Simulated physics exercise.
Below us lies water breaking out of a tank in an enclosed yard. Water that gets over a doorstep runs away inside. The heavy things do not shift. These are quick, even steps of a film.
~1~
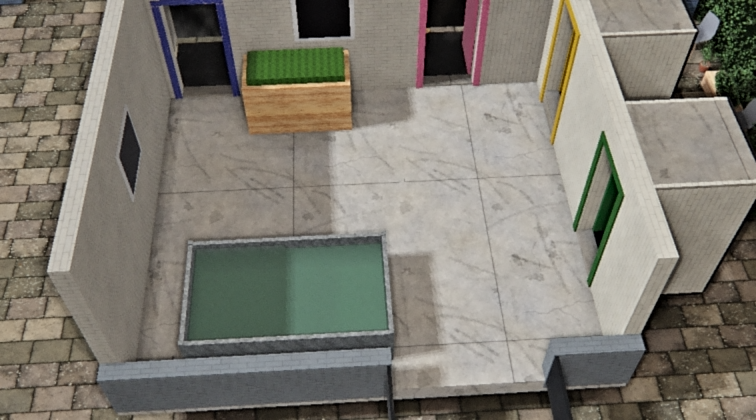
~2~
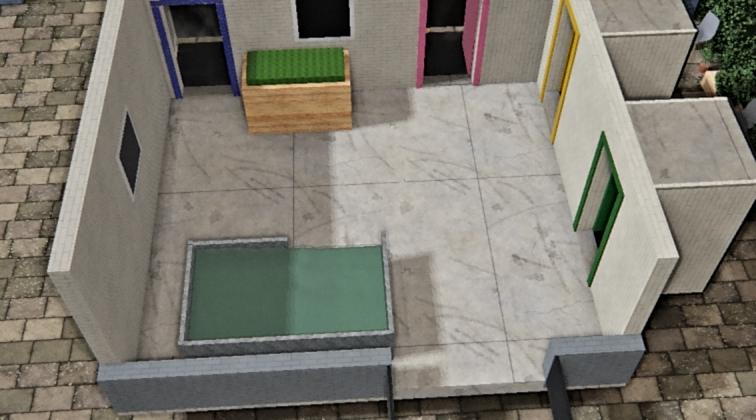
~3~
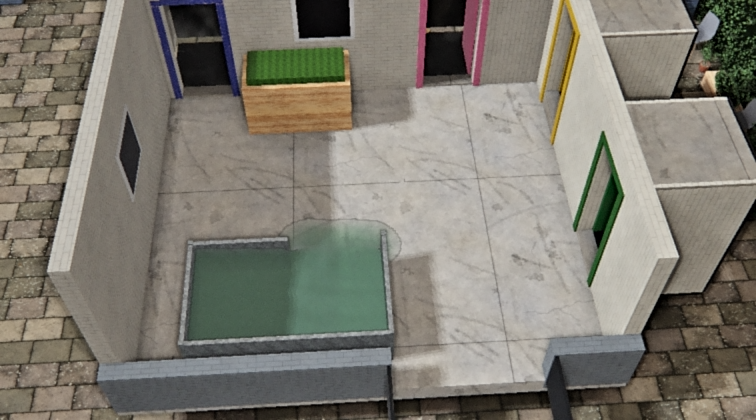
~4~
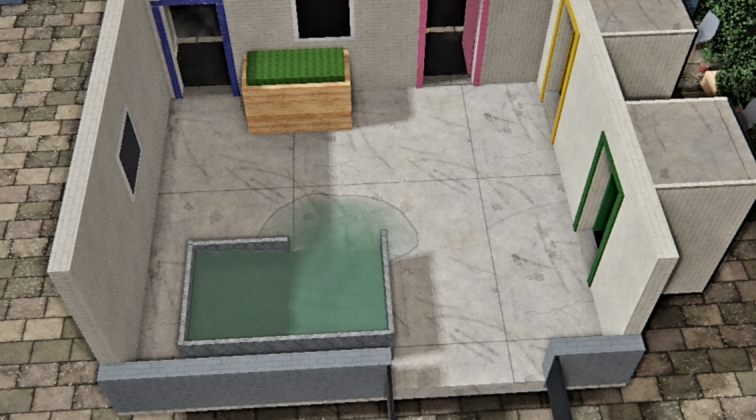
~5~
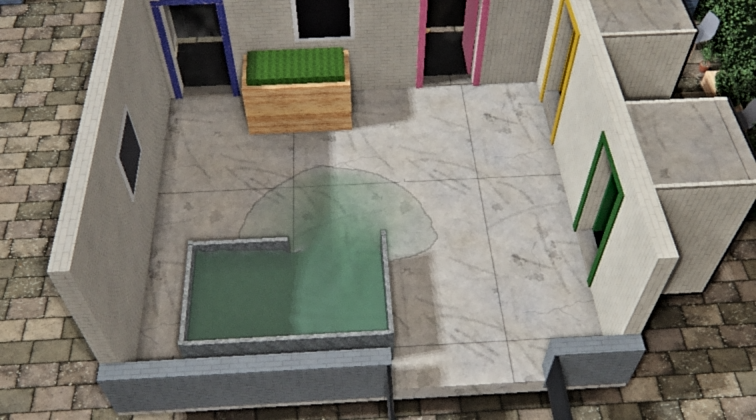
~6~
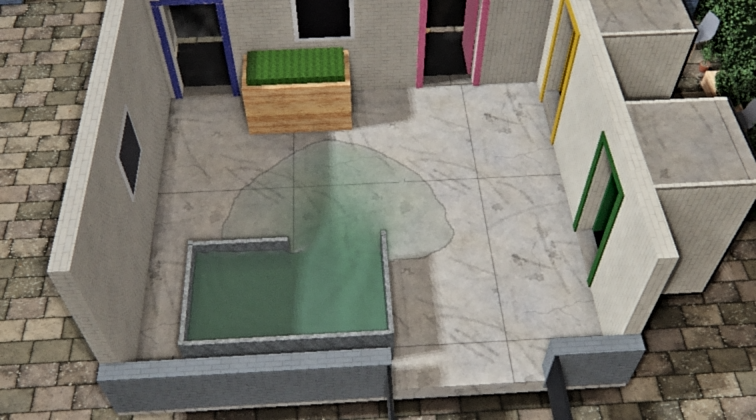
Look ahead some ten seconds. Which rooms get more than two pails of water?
In the end: The blue door floods; the green door holds within the limit; the yellow door holds within the limit; the pink door floods.
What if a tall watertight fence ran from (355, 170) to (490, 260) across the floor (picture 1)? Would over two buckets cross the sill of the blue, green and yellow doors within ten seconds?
Then: Blue is over, green lets less in, yellow stays under.
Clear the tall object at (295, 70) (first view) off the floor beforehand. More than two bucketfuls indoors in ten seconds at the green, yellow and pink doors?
In short: Green stays under; yellow takes less; pink is over.
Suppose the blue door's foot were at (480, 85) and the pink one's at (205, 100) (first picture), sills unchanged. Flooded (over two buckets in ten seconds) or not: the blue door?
My reading: The blue door is over.
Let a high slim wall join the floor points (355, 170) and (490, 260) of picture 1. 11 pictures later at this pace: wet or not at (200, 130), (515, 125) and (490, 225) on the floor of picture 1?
In turn: Under water, not flooded, free of water.
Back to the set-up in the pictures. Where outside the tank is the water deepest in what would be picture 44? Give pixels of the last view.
I would point to (504, 84).
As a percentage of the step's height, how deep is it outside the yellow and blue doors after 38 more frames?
Roughly 40 per cent, then 340 per cent.
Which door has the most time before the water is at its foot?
It is the green-painted one.
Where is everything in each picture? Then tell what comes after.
The tank at (288, 289) is whole and still, in the first picture.
The front is at a hidden place, out from the gap on the tank's far side, in the second picture.
Water pours out on the tank's far side and has run to (294, 227), in the third picture.
Water pours out on the tank's far side and has run to (309, 200), in the fourth picture.
The front is at (319, 171), out from the gap on the tank's far side, in the fifth picture.
Water pours out on the tank's far side and has run to (315, 147), in the sixth picture.
A moment on, water covers 35 % of the floor; the blue door not reached, the green door not reached, the yellow door not reached, the pink door not reached.
Next, water covers 50 % of the floor; the blue door wet at the sill, nothing in, the green door not reached, the yellow door not reached, the pink door under two buckets in.
Then, water covers 60 % of the floor; the blue door under two buckets in, the green door not reached, the yellow door wet at the sill, nothing in, the pink door far over two buckets in.
Later, water covers 90 % of the floor; the blue door far over two buckets in, the green door wet at the sill, nothing in, the yellow door wet at the sill, nothing in, the pink door far over two buckets in.
In the end, water covers 100 % of the floor; the blue door far over two buckets in, the green door wet at the sill, nothing in, the yellow door wet at the sill, nothing in, the pink door far over two buckets in.
